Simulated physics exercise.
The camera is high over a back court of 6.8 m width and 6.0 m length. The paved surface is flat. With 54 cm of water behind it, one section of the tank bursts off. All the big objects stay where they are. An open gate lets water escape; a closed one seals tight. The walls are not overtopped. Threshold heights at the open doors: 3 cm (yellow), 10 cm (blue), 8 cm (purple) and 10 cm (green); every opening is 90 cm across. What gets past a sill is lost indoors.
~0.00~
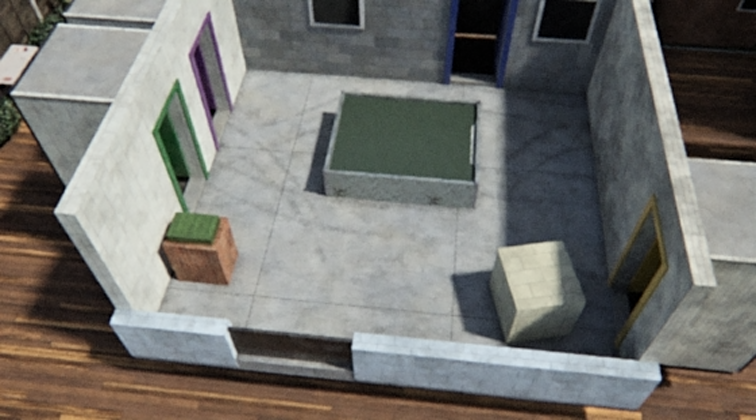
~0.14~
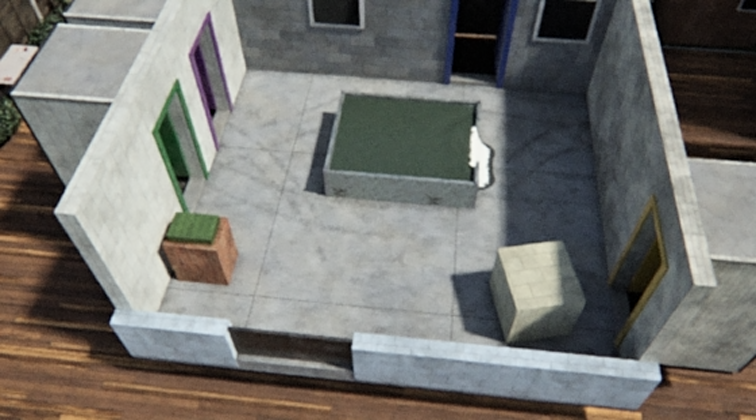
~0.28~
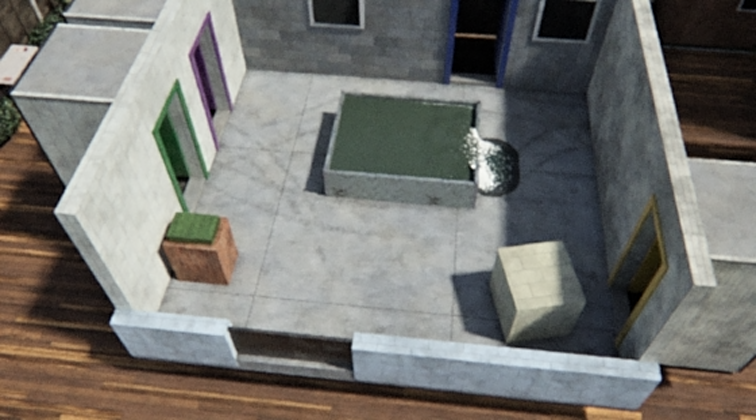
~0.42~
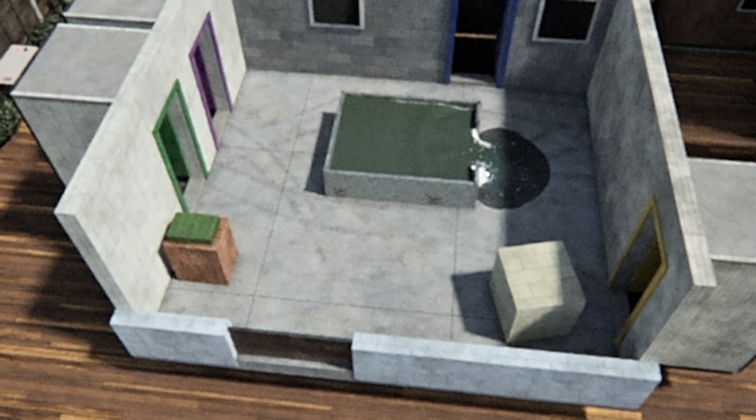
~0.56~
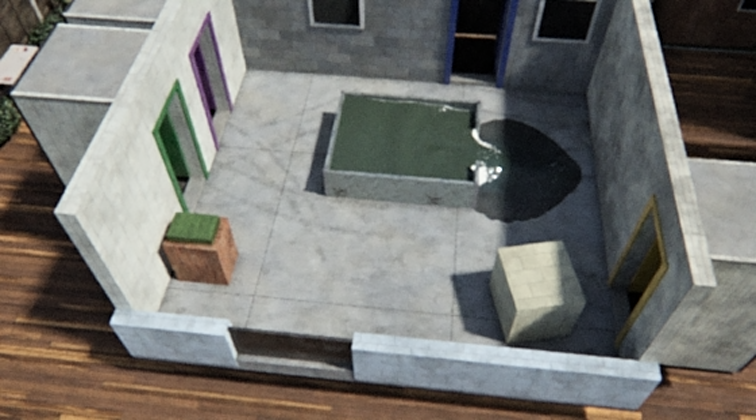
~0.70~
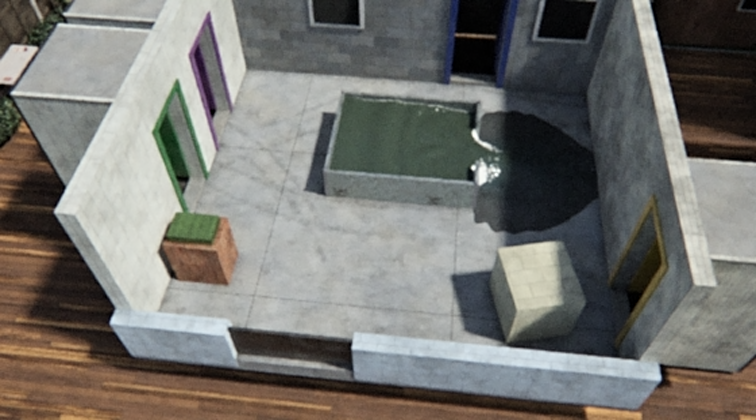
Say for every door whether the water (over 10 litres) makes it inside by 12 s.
Within that time: At the yellow door it passes the limit; at the blue door it stays under the limit; at the purple door it stays under the limit; at the green door it stays under the limit.
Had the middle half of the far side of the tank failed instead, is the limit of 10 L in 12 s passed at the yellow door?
Against that limit: Yellow over.
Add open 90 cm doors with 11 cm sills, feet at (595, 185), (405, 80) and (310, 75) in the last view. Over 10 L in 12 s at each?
In turn: Above, below, not over.
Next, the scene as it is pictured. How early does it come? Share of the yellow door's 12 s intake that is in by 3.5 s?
About 5 per cent.
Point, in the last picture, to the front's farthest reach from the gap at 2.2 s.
At about (617, 383).
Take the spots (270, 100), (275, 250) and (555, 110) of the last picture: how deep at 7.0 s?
In that order: 5, 2 and 13 cm.
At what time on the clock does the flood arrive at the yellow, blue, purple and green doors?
Yellow 1.8 s, blue 2.6 s, purple 5.5 s, green 7.0 s.
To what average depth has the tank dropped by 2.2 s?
Some 35 cm.
After 1.4 s water covers 20 % of the floor and is deepest (34 cm) near (478, 168); yellow door not reached, blue door not reached, purple door not reached, green door not reached.
After 2.2 s water covers 20 % of the floor and is deepest (32 cm) near (584, 106); yellow door 6 cm at the sill, 0 L in, blue door not reached, purple door not reached, green door not reached.
After 3.5 s water covers 35 % of the floor and is deepest (27 cm) near (614, 359); yellow door 6 cm at the sill, 8 L in, blue door 6 cm at the sill, 0 L in, purple door not reached, green door not reached.
After 7.0 s water covers 80 % of the floor and is deepest (16 cm) near (617, 383); yellow door 10 cm at the sill, 85 L in, blue door 6 cm at the sill, 0 L in, purple door 7 cm at the sill, 0 L in, green door not reached.
After 12.0 s water covers 100 % of the floor and is deepest (10 cm) near (194, 245); yellow door 8 cm at the sill, 194 L in, blue door 4 cm at the sill, 0 L in, purple door 6 cm at the sill, 0 L in, green door 8 cm at the sill, 0 L in.
